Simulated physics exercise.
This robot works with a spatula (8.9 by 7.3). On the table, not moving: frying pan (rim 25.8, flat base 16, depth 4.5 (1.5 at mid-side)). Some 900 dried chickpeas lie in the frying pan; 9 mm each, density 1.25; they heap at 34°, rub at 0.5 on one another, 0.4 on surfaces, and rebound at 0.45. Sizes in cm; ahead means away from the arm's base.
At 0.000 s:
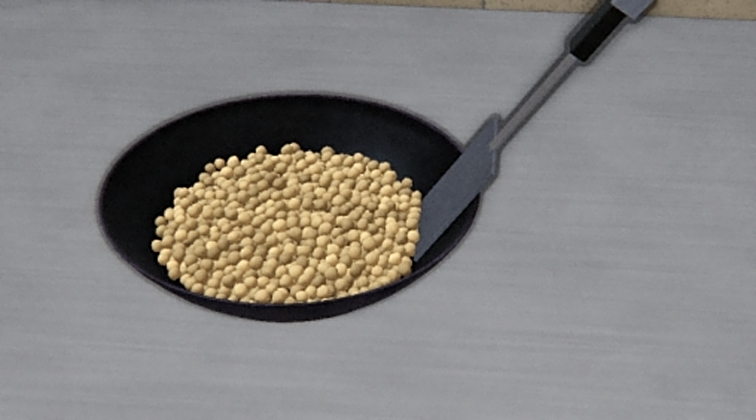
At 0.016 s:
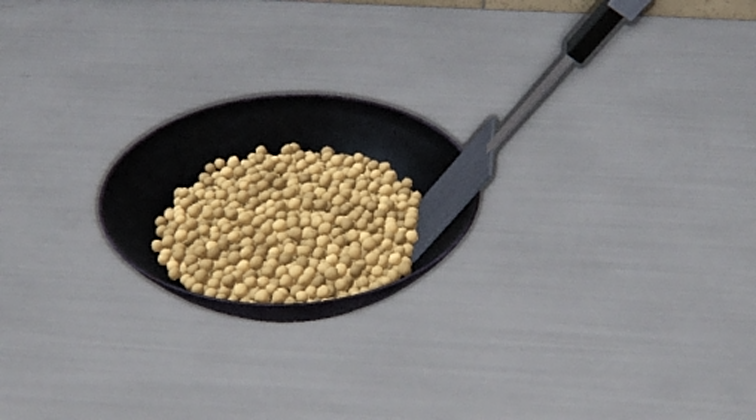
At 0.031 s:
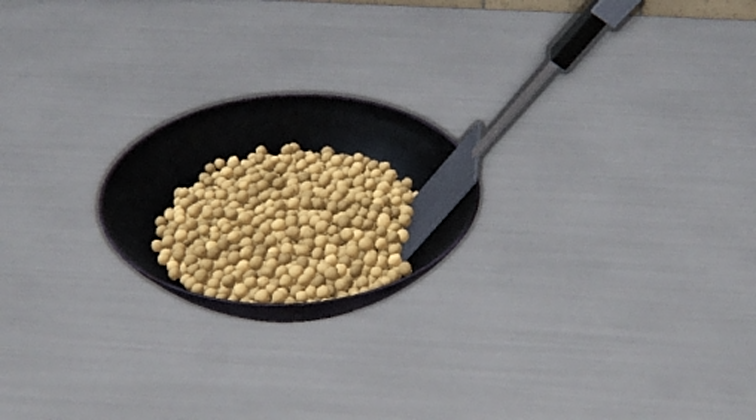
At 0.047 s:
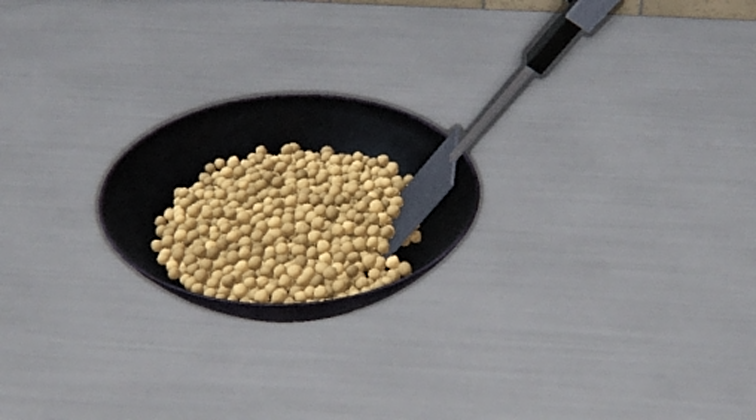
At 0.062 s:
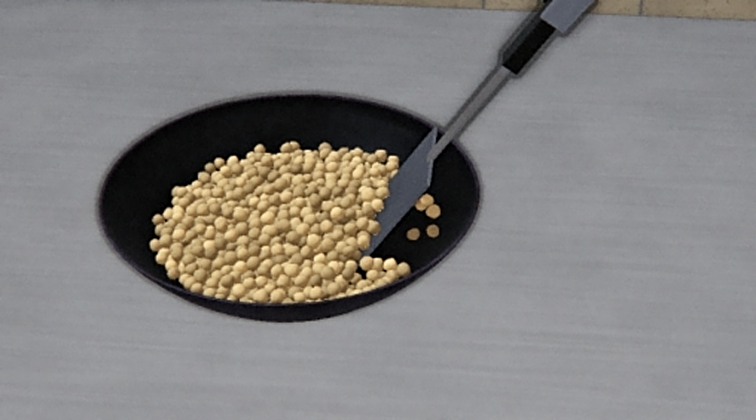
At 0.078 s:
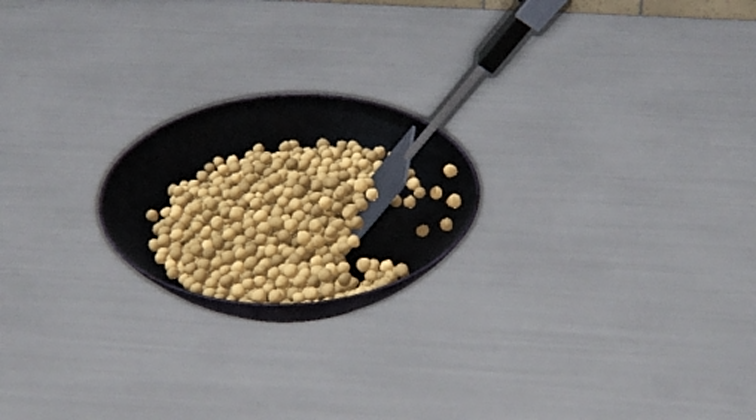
On a grey tabletop, a spatula sliding left through heaped chickpeas in a black frying pan, leaving a few scattered behind it.
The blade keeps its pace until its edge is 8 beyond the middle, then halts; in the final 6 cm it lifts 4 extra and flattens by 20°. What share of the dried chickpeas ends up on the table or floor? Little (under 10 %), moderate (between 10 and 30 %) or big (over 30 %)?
Answer: Moderate; between 10 and 30 % of the dried chickpeas finish on the table or floor.
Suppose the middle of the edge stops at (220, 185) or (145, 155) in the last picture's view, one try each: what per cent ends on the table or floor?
About 10 and 25 per cent.
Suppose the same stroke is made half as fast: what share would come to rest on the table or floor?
It would be near 5 per cent.
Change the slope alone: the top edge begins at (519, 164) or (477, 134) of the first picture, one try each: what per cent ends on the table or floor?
About 20 and 20 per cent.
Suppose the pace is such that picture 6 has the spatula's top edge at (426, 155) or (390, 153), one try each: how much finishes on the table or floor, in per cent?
About 15 and 20 per cent.
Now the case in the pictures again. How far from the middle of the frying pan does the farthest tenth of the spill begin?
Roughly 50 cm.
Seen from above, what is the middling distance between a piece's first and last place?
Roughly 3 cm.
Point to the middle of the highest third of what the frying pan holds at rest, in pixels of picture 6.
Around (196, 202).
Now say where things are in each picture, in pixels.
The spatula top edge at (495, 144), sloping 56°; upper third of the load around (294, 215), from x 160 to 420, top at y 150; 900 in the frying pan, in the first frame.
The spatula top edge at (492, 146), sloping 56°; upper third of the load around (294, 215), from x 160 to 420, top at y 150, in the second frame.
The spatula top edge at (478, 151), sloping 56°; upper third of the load around (296, 215), from x 160 to 415, top at y 150, in the third frame.
The spatula top edge at (455, 155), sloping 56°; upper third of the load around (302, 213), from x 160 to 415, top at y 150, in the fourth frame.
The spatula top edge at (433, 155), sloping 56°; upper third of the load around (305, 207), from x 155 to 435, top at y 145, in the fifth frame.
The spatula top edge at (410, 154), sloping 56°; upper third of the load around (304, 203), from x 150 to 455, top at y 145; 900 in the frying pan, in the sixth frame.
After 0.12 s, sloping 56°, highest piece 11 above the table; 899 in the frying pan, 1 on the blade or in flight.
After 0.15 s, sloping 49°, highest piece 14 above the table; 897 in the frying pan, 3 on the blade or in flight.
After 0.37 s, sloping 36°, highest piece 6 above the table; 732 in the frying pan, 163 on the table or floor, 5 on the blade or in flight.
After 1.42 s, sloping 36°, highest piece 4 above the table; 732 in the frying pan, 168 on the table or floor.
In the end, 732 in the frying pan, 168 on the table or floor. That is 19 % on the table or floor.
